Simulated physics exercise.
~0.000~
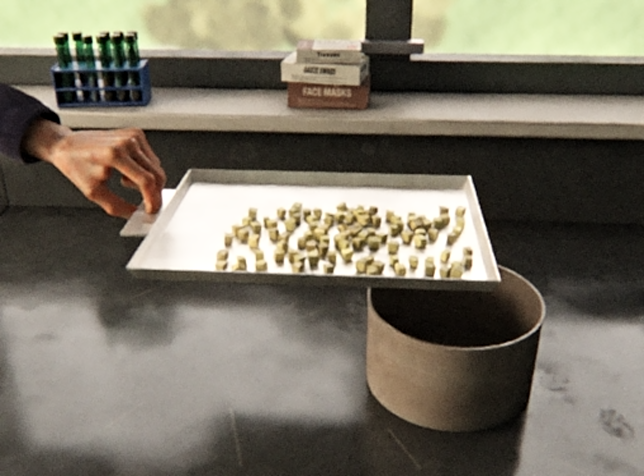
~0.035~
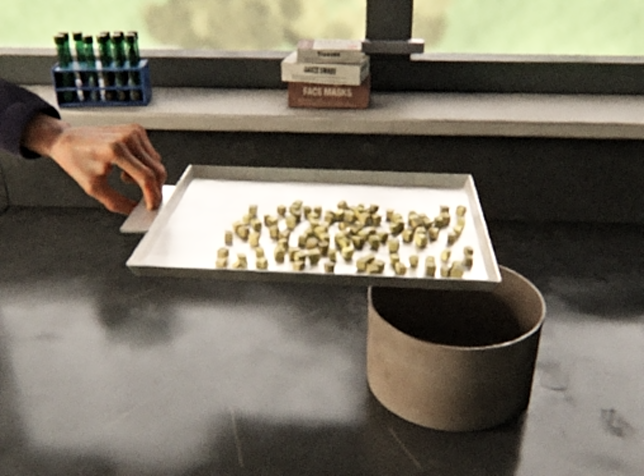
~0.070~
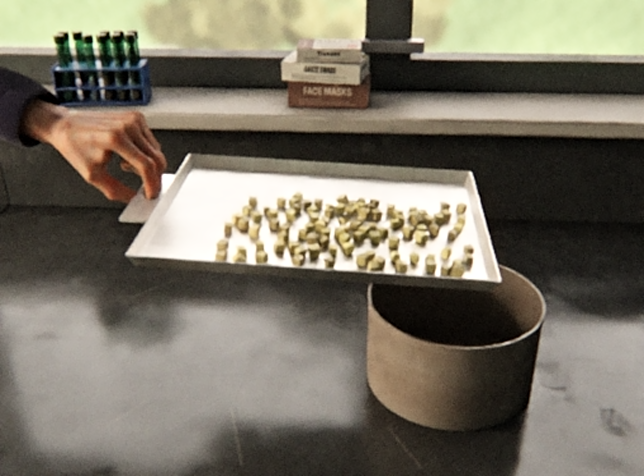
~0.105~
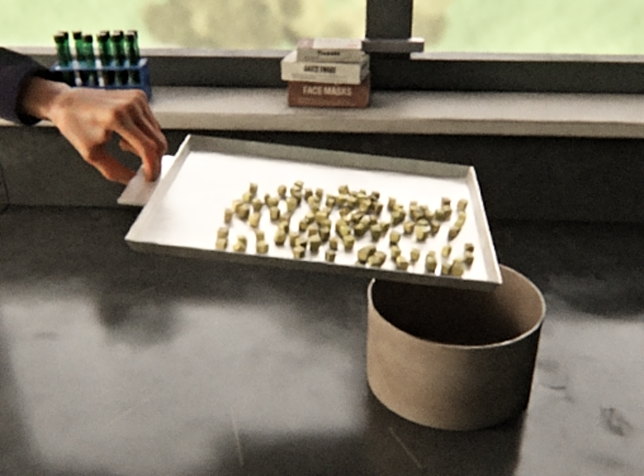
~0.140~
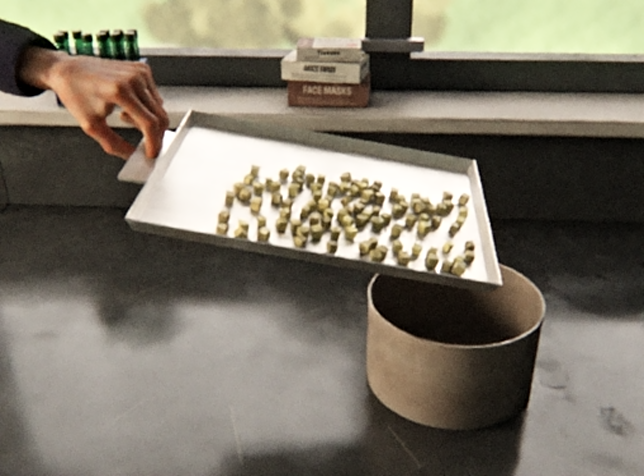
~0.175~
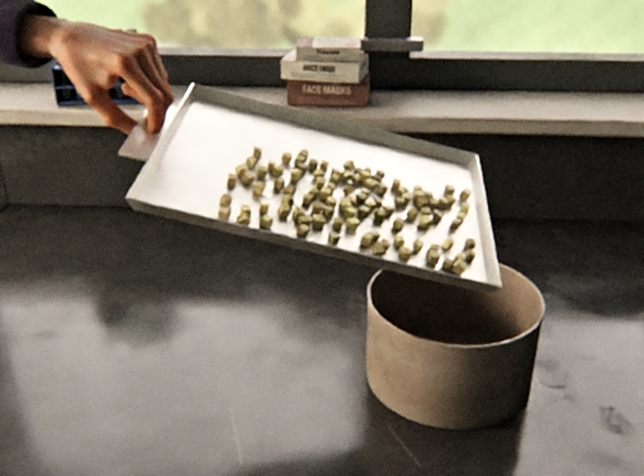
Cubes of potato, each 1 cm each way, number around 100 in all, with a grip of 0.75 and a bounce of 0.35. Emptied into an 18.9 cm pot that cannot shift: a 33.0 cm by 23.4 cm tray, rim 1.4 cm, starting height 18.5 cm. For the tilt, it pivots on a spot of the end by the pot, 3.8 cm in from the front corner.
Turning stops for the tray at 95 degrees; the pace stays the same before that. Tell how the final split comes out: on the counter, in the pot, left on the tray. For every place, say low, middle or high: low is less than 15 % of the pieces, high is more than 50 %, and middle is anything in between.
Here is the split: Counter: High; pot: Low; tray: Low.
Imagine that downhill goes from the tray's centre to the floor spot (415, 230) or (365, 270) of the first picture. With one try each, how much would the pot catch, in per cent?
First try: About 55 percent; second try: About 0 percent.
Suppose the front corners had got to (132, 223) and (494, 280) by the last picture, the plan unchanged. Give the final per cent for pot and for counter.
Pot 0, counter 100.
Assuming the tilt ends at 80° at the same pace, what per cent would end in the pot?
It would land at about 0 percent.
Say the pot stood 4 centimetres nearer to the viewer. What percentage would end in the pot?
Then roughly 35 percent would land in it.
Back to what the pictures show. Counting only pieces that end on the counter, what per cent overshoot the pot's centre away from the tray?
Share: Around 100 %.
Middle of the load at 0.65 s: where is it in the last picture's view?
The load's centre is near (514, 291) at that time.
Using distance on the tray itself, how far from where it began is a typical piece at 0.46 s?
About 3 cm.
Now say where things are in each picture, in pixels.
In the first picture, tray tilt 0 degrees, front corners at (135, 265) and (492, 277); middle of the pieces at (344, 236); pot at (455, 297).
In the second picture, tray tilt 1 degrees, front corners at (135, 262) and (493, 277); middle of the pieces at (345, 235).
In the third picture, tray tilt 3 degrees, front corners at (134, 252) and (493, 277); middle of the pieces at (345, 230).
In the fourth picture, tray tilt 6 degrees, front corners at (133, 237) and (494, 278), lowest corner right front; middle of the pieces at (346, 222).
In the fifth picture, tray tilt 11 degrees, front corners at (133, 216) and (494, 280), lowest corner right front; middle of the pieces at (348, 211).
In the sixth picture, tray tilt 16 degrees, front corners at (135, 196) and (494, 281), lowest corner right front; middle of the pieces at (350, 201); pot at (455, 295). The tray's pace is about 140 degrees a second.
After 0.46 s, tilt 56 degrees; the tray holds 100 %, the pot 0 %.
After 0.65 s, tilt 82 degrees; the tray holds 60 %, the pot 0 %.
After 0.95 s, tilt 95 degrees; the tray holds 0 %, the pot 0 %.
By 2.0 s all is still; counter 100 %, pot 0 %, tray 0 %.
